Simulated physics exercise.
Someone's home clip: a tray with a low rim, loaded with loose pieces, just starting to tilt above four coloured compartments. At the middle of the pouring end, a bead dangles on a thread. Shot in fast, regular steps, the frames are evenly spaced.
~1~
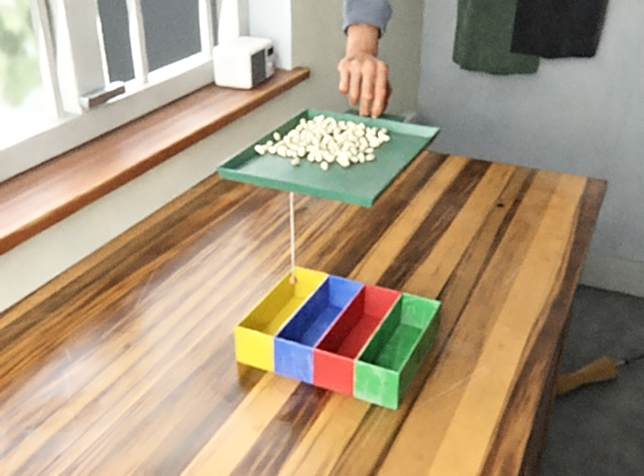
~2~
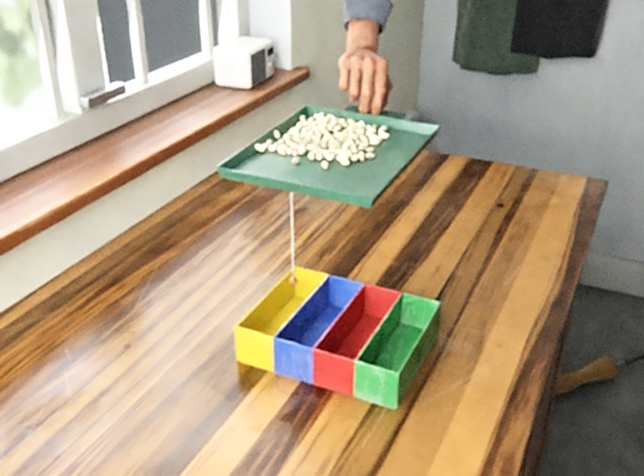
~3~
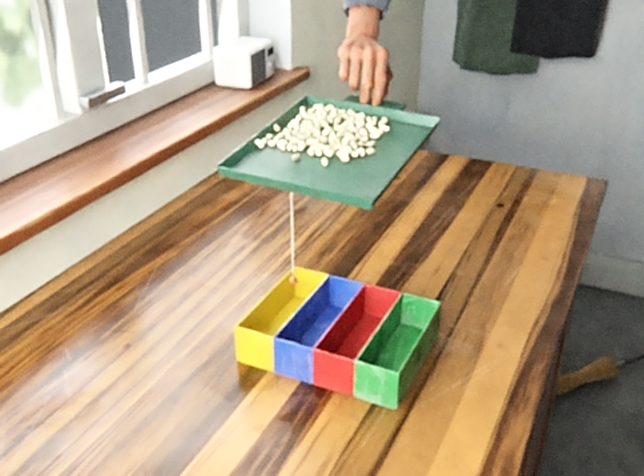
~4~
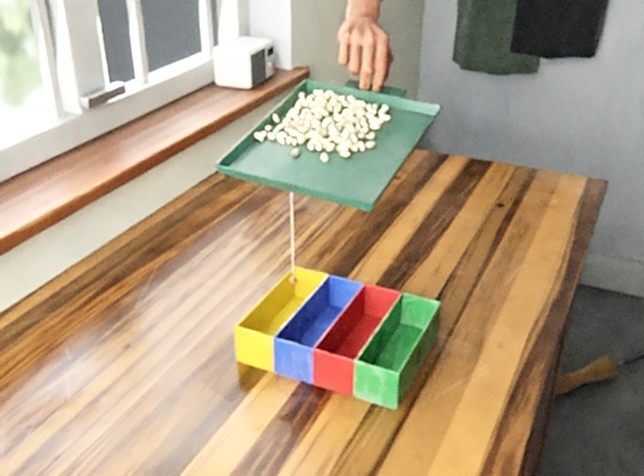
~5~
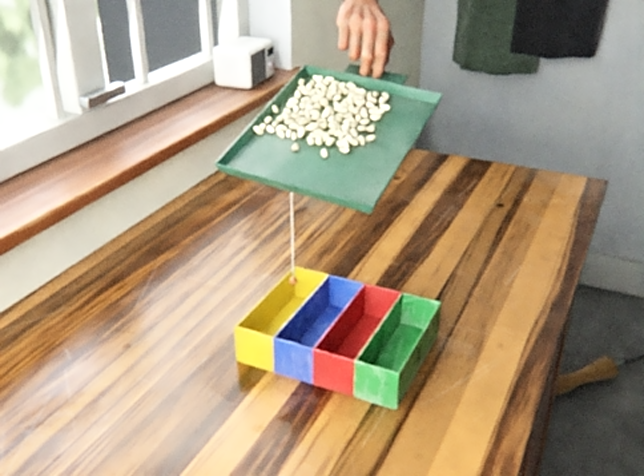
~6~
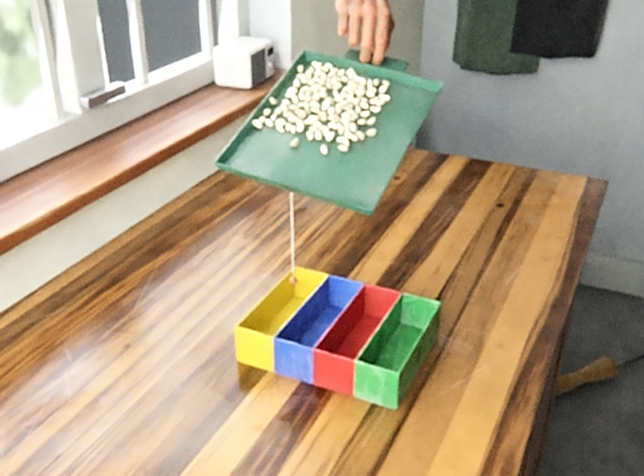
A person's hand grips the far edge of a green tray of white beans above a striped wooden table beside a window, seen from slightly above. Below sits an open box with yellow, blue, red and green compartments from left to right, near a thin hanging thread. The hand raises the far edge, steepening the tray toward the viewer, and the beans shift slightly while the camera stays still.
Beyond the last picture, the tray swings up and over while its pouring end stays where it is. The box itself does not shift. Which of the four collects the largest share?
The red one.
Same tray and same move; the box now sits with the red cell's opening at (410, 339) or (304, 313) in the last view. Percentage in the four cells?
You'd get 80 per cent first and 80 per cent second.
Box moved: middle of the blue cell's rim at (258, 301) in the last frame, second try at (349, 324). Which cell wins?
Try 1: The green one. Try 2: That blue cell.
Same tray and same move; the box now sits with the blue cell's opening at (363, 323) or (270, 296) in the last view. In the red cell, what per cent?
About 0 and 20 per cent.
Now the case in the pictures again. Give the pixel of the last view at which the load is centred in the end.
Around (336, 357).
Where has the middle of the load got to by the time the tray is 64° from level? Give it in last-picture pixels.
Near the pixel (328, 201).
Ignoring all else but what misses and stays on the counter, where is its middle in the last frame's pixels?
Estimated middle: Around (181, 404).
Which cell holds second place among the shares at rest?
That's that blue cell.
Soon after the last picture, tray tipped steeply; about two thirds on the tray; about a quarter falling or outside the box.
A little later, tray tipped past a quarter turn; a small part on the tray; about a third in the red cell; about a quarter in the blue cell; a small part in the yellow cell; a small part in the green cell; about a quarter falling or outside the box.
Later still, tray tipped past a quarter turn; about half in the red cell; about a quarter in the blue cell; a small part in the yellow cell; a small part in the green cell; a small part falling or outside the box.
At rest, tray tipped past a quarter turn; about half in the red cell; about a quarter in the blue cell; a small part in the yellow cell; a small part in the green cell; a small part outside the box.
